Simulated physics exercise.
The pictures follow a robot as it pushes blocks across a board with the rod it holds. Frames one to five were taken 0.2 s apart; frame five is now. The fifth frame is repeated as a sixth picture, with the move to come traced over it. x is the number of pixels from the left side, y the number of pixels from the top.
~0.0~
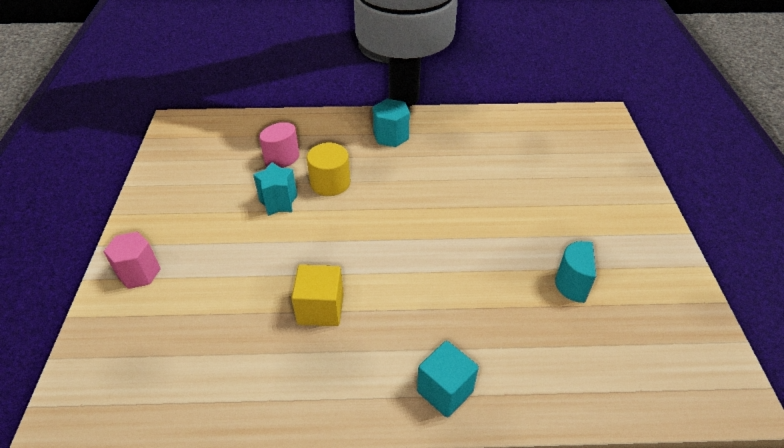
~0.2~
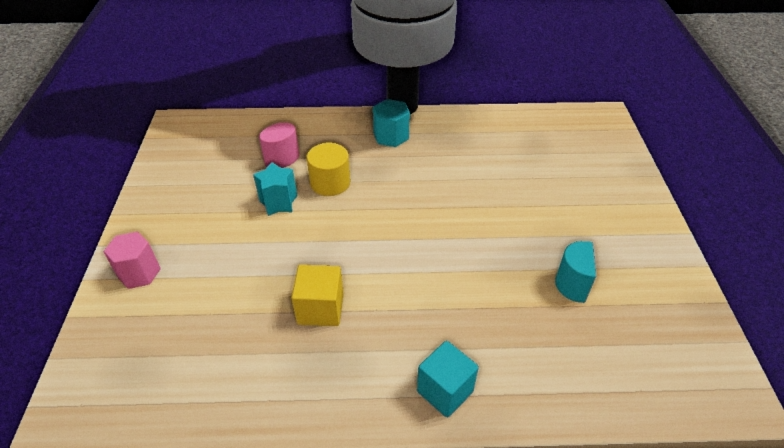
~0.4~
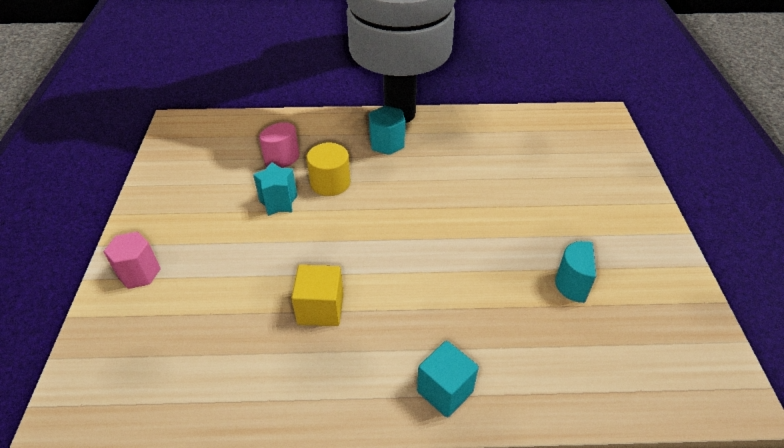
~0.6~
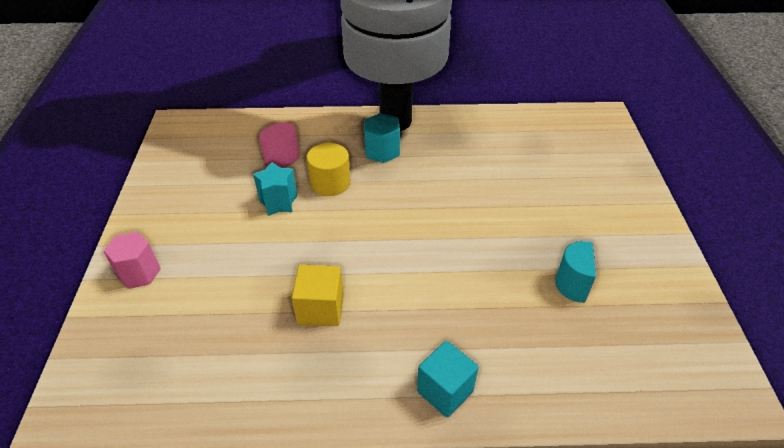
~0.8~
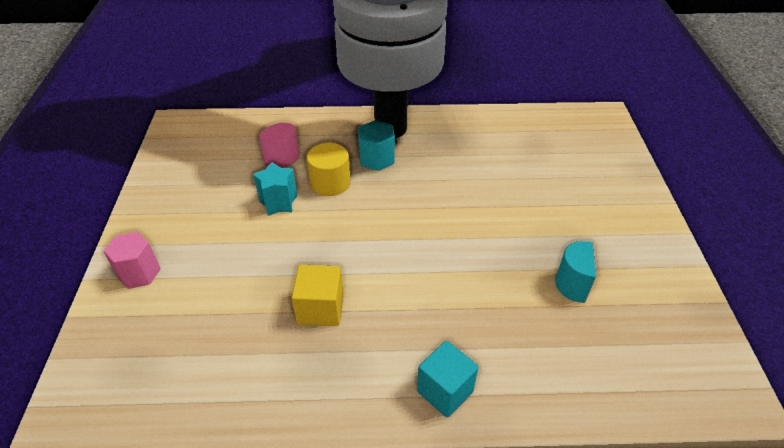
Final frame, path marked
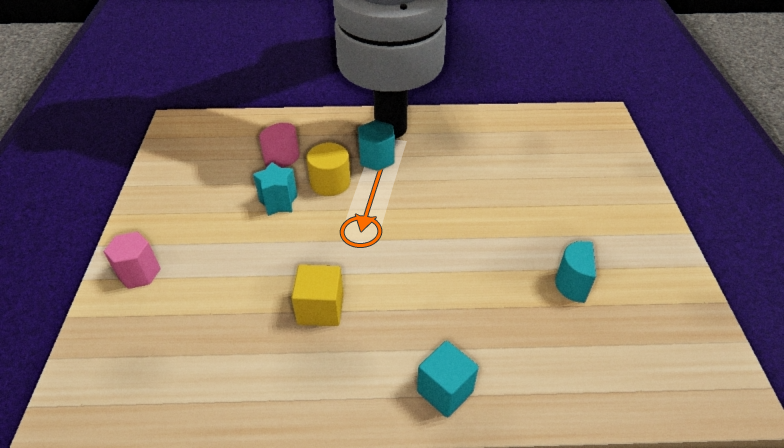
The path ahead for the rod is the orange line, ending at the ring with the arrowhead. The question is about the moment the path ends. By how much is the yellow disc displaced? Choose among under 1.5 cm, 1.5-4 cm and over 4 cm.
It shifts by less than 1.5 cm.
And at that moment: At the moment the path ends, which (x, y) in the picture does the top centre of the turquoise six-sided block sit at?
The turquoise six-sided block ends near (319, 206).
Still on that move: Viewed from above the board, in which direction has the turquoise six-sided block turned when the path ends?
It turns round clockwise.
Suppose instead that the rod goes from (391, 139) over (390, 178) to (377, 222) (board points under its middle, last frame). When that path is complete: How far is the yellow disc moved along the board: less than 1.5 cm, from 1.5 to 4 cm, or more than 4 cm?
Net shift: 1.5 to 4 cm.
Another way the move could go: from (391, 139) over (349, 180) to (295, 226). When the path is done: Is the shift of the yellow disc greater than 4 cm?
Yes.
The drawn path runs from (391, 139) to (361, 231).
The first path, step by step. One third of the way, rod (381, 158); yellow disc (321, 159); turquoise six-sided block (361, 160), turned 15° clockwise.
Two thirds of the way, rod (371, 189); yellow disc (319, 159); turquoise six-sided block (342, 188), turned 30° clockwise.
At the end, rod (360, 222); turquoise star-shaped block not moved; yellow disc (319, 159); turquoise six-sided block (319, 206), turned 60° clockwise.
